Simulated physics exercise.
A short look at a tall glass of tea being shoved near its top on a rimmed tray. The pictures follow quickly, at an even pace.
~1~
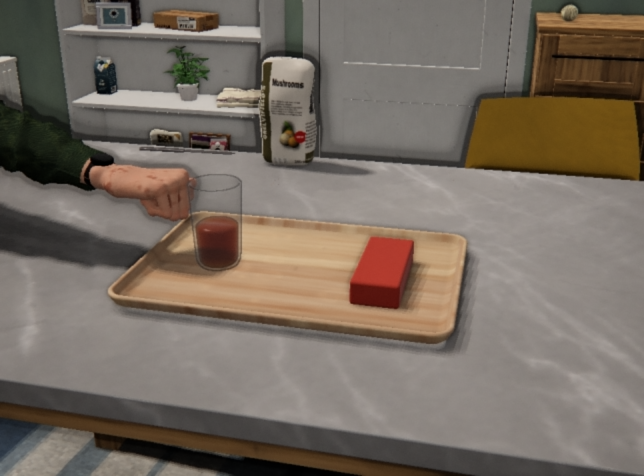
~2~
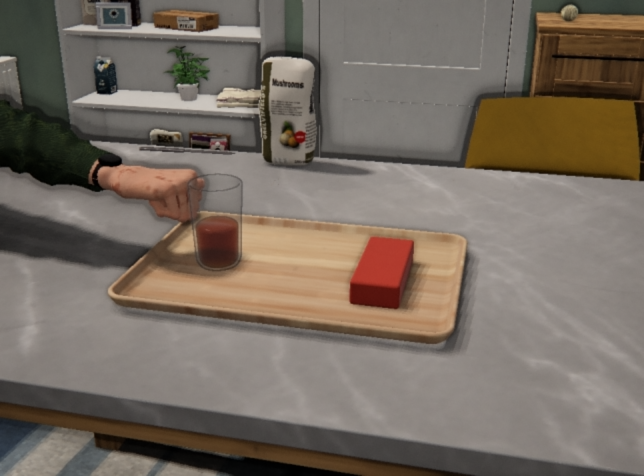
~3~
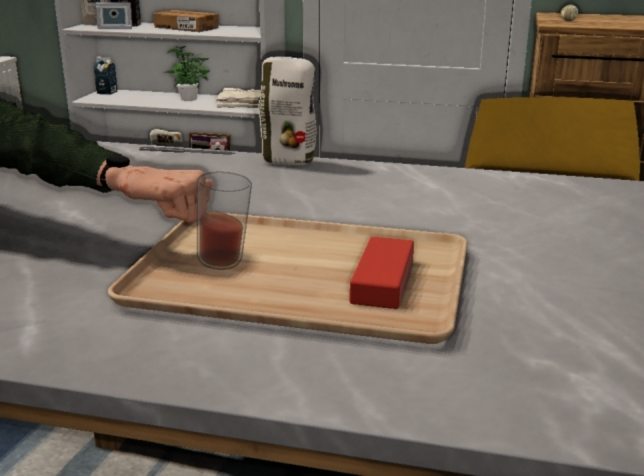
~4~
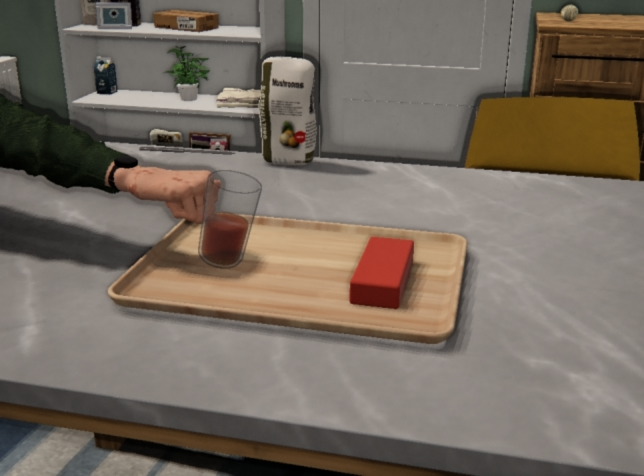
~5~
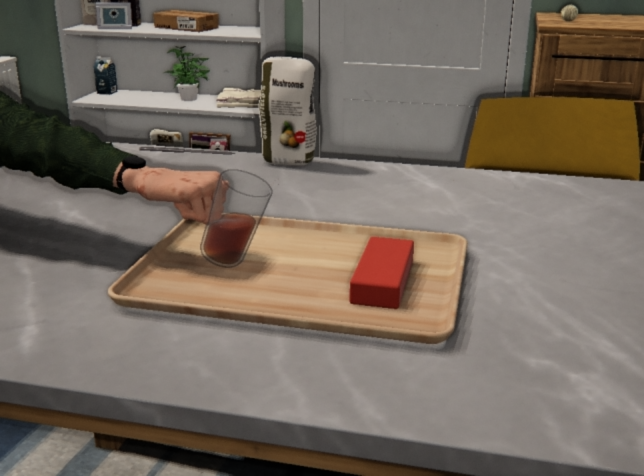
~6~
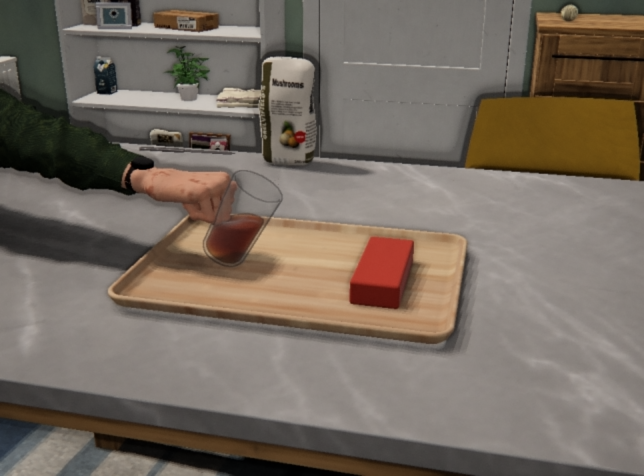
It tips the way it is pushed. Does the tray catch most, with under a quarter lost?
After the fall under a quarter gets off the tray.
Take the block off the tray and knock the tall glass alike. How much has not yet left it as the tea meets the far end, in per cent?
About 50 per cent.
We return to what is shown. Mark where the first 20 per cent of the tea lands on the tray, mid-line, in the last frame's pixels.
Near (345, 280).
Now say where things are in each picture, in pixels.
In the first picture, it leans 0°; its right rim is at (239, 186); the tea meets the walls at (198, 220) and (239, 224); the tray's far rim is at (459, 281); a block is fixed to the tray further along.
In the second picture, it leans 0°; its right rim is at (239, 186); the tea meets the walls at (198, 220) and (239, 224).
In the third picture, it leans 7°; its right rim is at (249, 188); the tea meets the walls at (203, 212) and (243, 225).
In the fourth picture, it leans 14°; its right rim is at (259, 191); the tea meets the walls at (208, 214) and (249, 224).
In the fifth picture, it leans 21°; its right rim is at (269, 195); the tea meets the walls at (212, 221) and (256, 220).
In the sixth picture, it leans 28°; its right rim is at (280, 201); the tea meets the walls at (217, 220) and (265, 220).
A moment on, the tall glass is falling and 100 per cent is in the glass, 0 on the tray and 0 above or beyond its rim.
Next, the tall glass lies on its side and 80 per cent is in the glass, 18 on the tray and 3 above or beyond its rim.
Then the tall glass lies on its side and 41 per cent is in the glass, 43 on the tray and 16 above or beyond its rim.
Later the tall glass lies on its side and 22 per cent is in the glass, 68 on the tray and 10 above or beyond its rim.
At rest 90 per cent is held by tray and glass, 10 is off the tray.
